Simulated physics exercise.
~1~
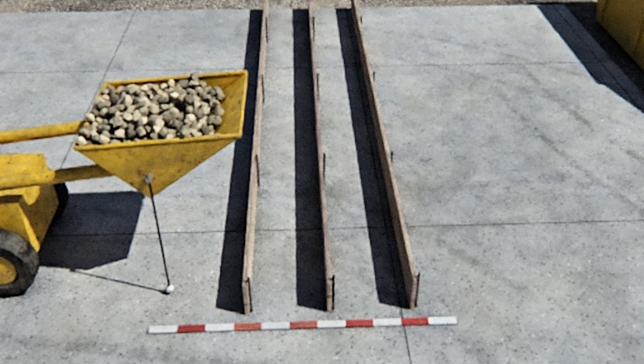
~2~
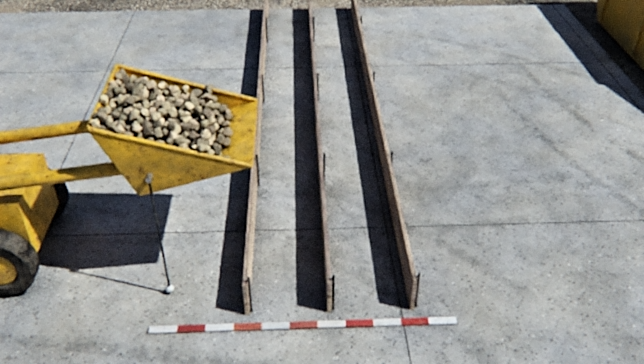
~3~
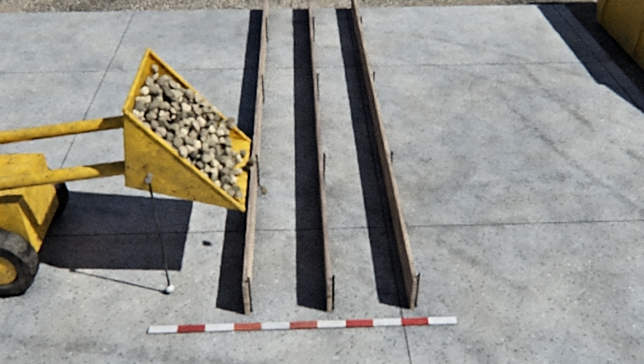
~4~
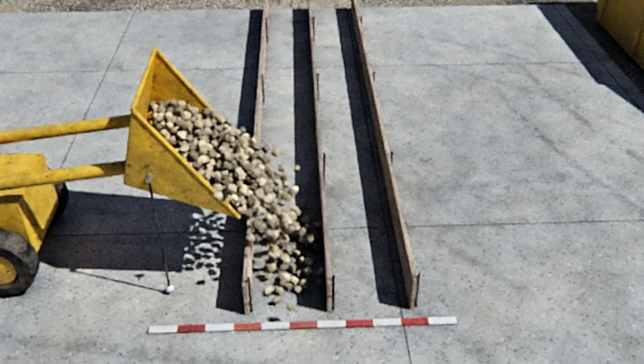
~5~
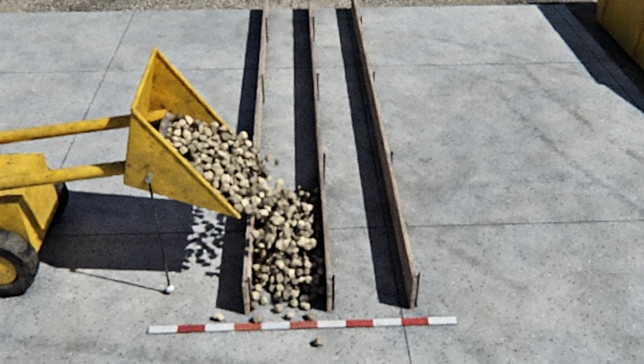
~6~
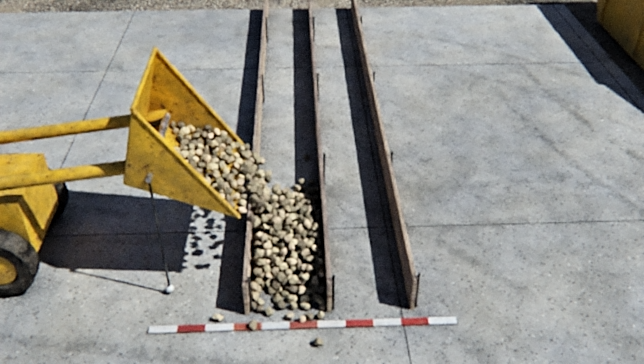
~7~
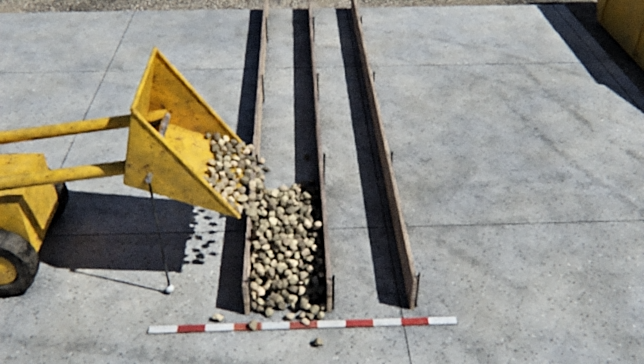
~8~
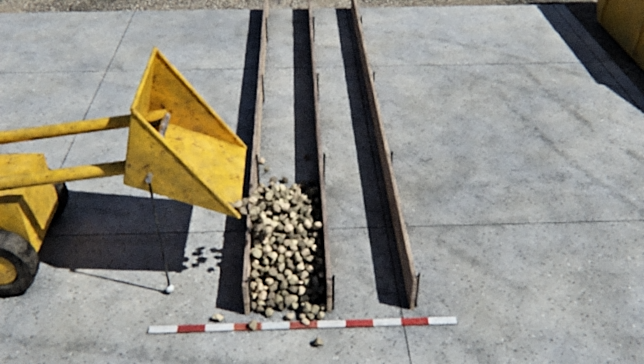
The clip opens on a yellow loader at the left, its raised bucket heaped with pale broken stones beside three long boards standing on a concrete floor, with a red and white staff lying in front. The bucket tips to the right, and the stones stay in it at first. As it grows steeper, they slide over the lip and pour into the near bay, between the left and middle boards. The bucket then holds still while the pile grows and a few stones stray toward the staff. Finally the bucket is empty, and nearly all the stones lie heaped in that bay, leaving the other bay bare.
